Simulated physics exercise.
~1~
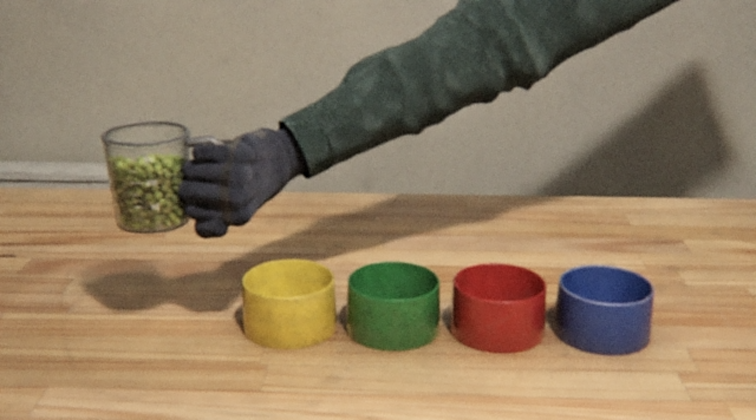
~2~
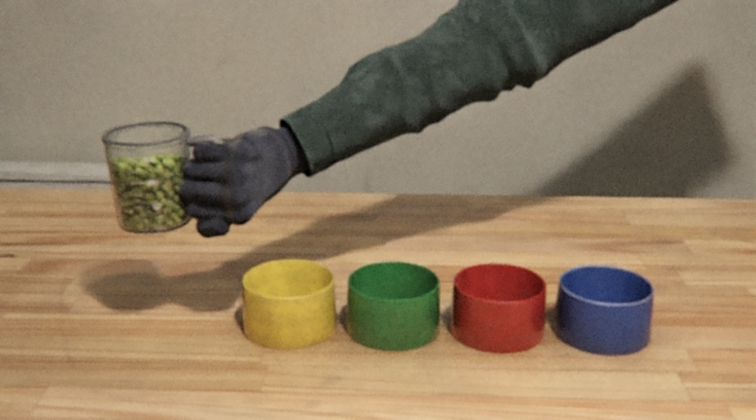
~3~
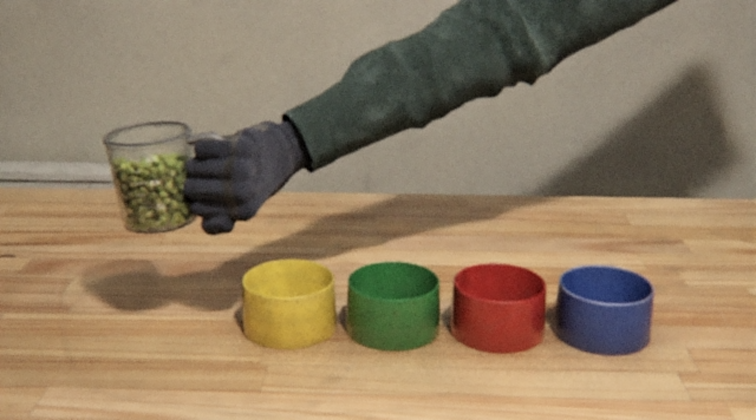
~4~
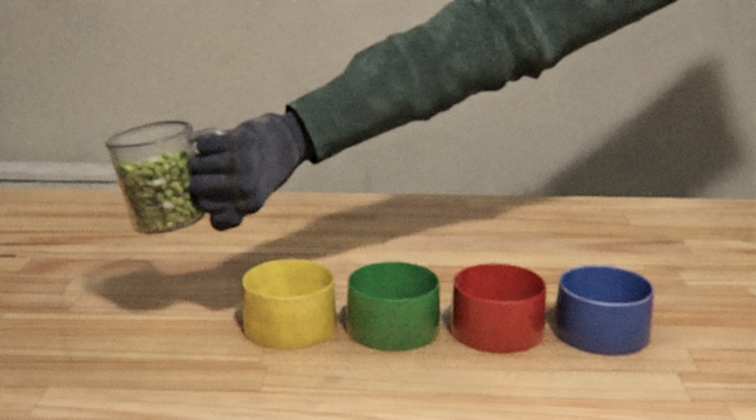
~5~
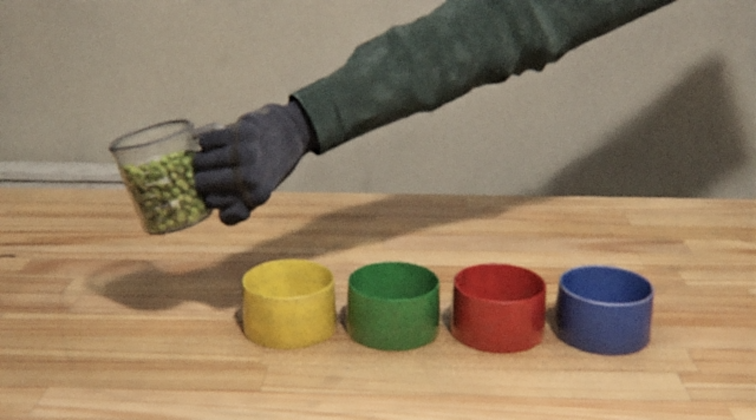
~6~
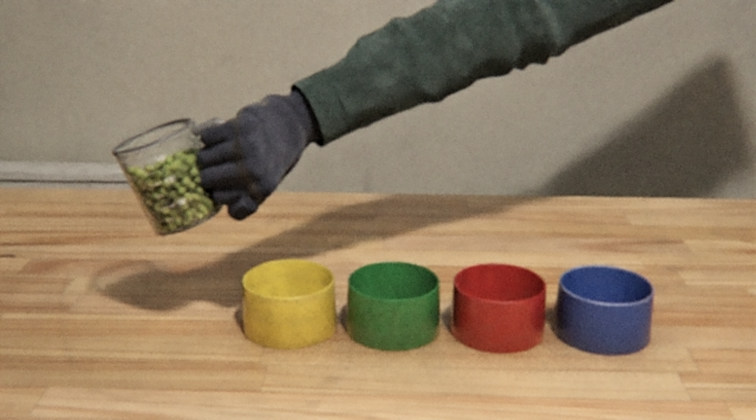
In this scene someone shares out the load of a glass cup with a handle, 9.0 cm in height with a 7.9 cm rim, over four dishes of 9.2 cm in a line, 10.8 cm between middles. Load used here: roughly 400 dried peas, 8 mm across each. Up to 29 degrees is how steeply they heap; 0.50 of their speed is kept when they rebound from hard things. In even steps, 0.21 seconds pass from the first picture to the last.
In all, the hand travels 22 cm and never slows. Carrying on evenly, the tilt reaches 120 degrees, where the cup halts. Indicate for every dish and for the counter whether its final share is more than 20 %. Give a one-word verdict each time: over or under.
My prediction: Red: Within a fifth, blue: Within a fifth, green: Within a fifth, yellow: Beyond a fifth, counter: Beyond a fifth.
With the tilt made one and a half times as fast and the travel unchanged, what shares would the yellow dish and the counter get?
Then yellow 0 and counter 100.
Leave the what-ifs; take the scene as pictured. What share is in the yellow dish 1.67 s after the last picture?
By that moment, around 50 percent has got there.
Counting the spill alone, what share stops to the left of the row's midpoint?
Around 100 per cent of it.
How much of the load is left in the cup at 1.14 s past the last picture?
My estimate is about 0 per cent.
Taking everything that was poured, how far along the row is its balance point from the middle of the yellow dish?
It ends up around 6 cm from that dish's centre, over to the left.
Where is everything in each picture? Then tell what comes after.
In the first frame, cup at (150, 177), tilt 0 degrees, lip at (105, 133), moved 0.0 cm; middle of the pieces at (147, 184); yellow dish at (289, 279); green dish at (394, 281); red dish at (500, 283); blue dish at (606, 284).
In the second frame, cup at (151, 177), tilt 1 degrees, lip at (106, 133), moved 0.1 cm; middle of the pieces at (148, 184).
In the third frame, cup at (154, 177), tilt 4 degrees, lip at (107, 135), moved 0.4 cm; middle of the pieces at (152, 185).
In the fourth frame, cup at (159, 177), tilt 8 degrees, lip at (109, 139), moved 0.9 cm; middle of the pieces at (158, 185).
In the fifth frame, cup at (165, 177), tilt 13 degrees, lip at (112, 143), moved 1.5 cm; middle of the pieces at (164, 185).
In the sixth frame, cup at (171, 178), tilt 18 degrees, lip at (116, 147), moved 2.1 cm; middle of the pieces at (171, 185); yellow dish at (289, 279); green dish at (394, 281); red dish at (500, 283); blue dish at (606, 284).
Then, 0.69 s after the last picture, tilt 101 degrees; cup holds 95 %.
Then, 1.14 s after the last picture, tilt 120 degrees; cup holds 0 %, yellow 45 %.
Then, 1.67 s after the last picture, tilt 120 degrees; cup holds 0 %, yellow 50 %.
In the end, red 0 %, blue 0 %, green 0 %, yellow 45 %, counter 50 %.
